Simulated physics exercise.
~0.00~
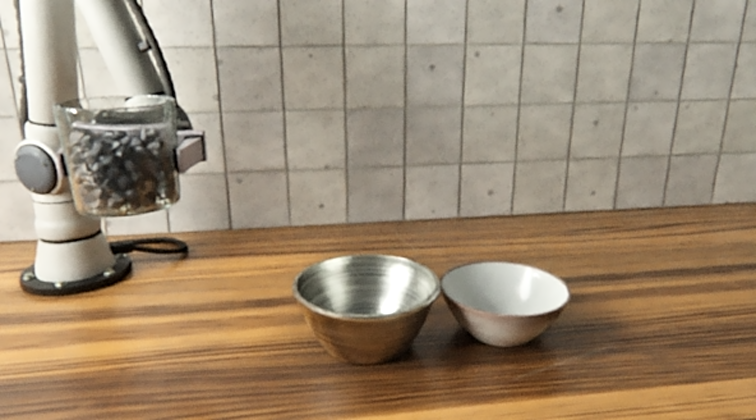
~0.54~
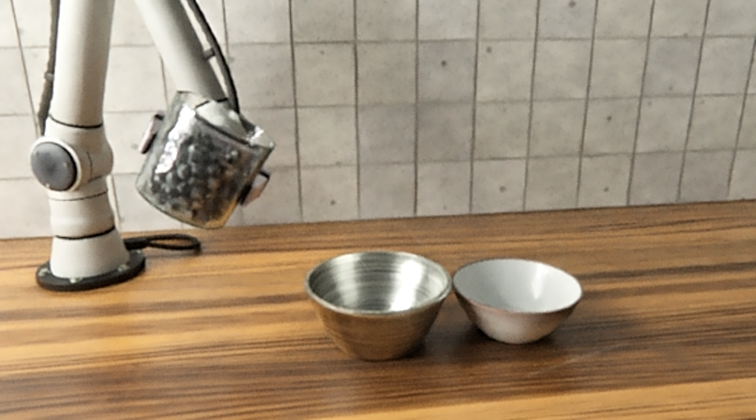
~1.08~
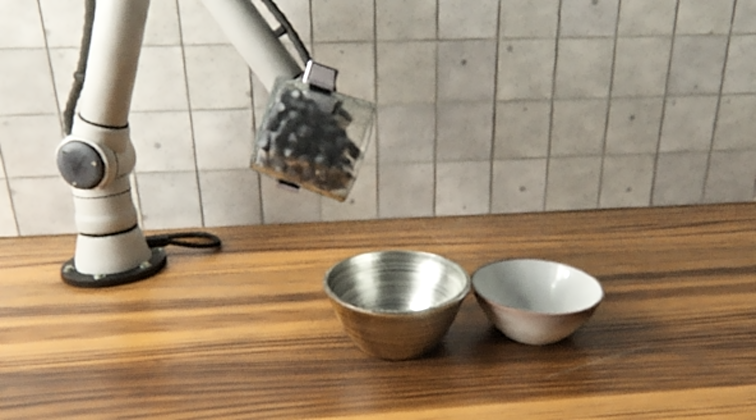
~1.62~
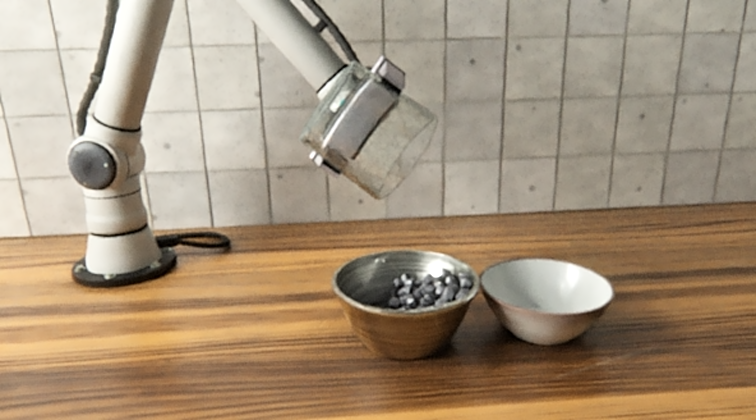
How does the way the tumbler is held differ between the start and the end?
At the start the arm holds the tumbler upright, and by the end it is turned upside down.
